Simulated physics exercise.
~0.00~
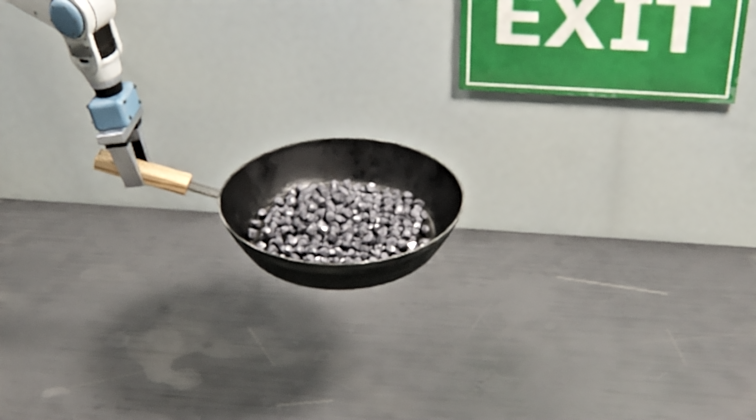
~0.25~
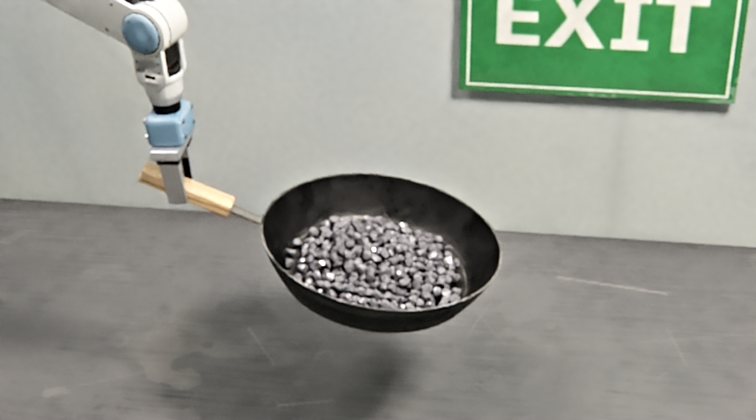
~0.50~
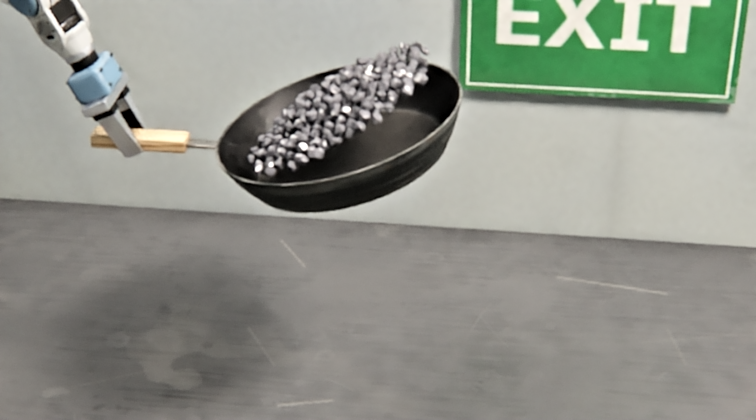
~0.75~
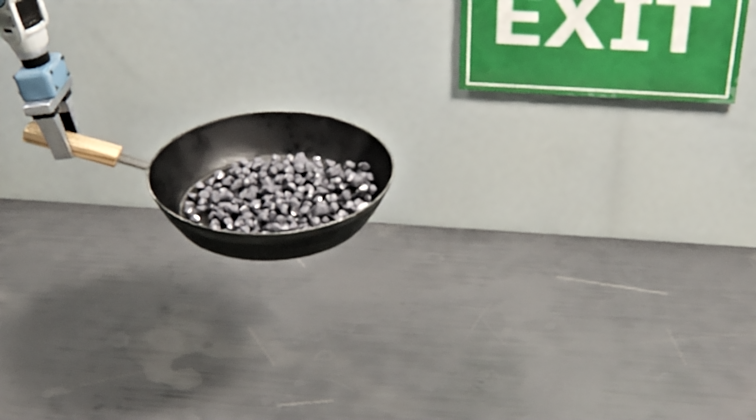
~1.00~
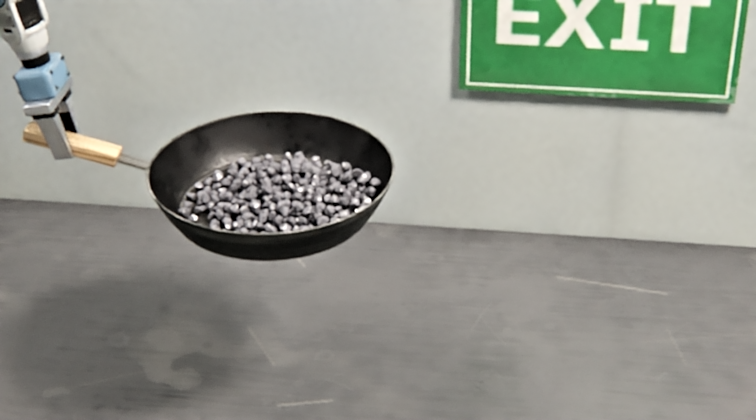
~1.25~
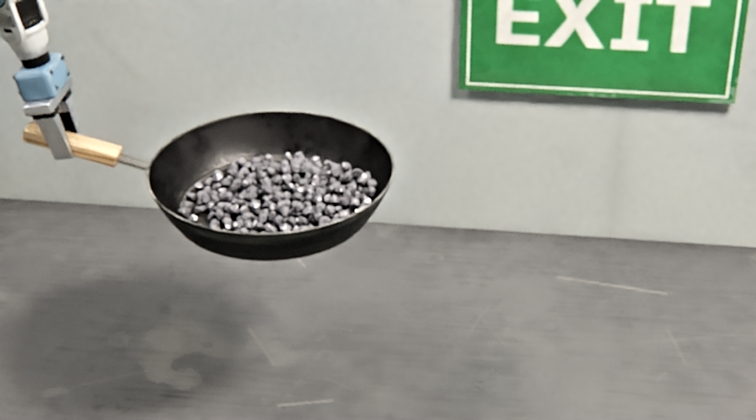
A black frying pan full of small grey pebbles hangs from the grip of a white and blue robot arm at the upper left, held by its pale wooden handle. The fixed view looks across a scratched dark grey surface towards a light grey wall with a green exit sign at the upper right. The arm first carries the pan right and down, leaning it. It then swings the pan up and back to the left, tilting it as the pebbles slide and lift towards the raised far rim. The pan moves further left and down, levelling out as the pebbles settle inside. Finally it hangs still, with the pebbles in the pan and none visible on the surface below.
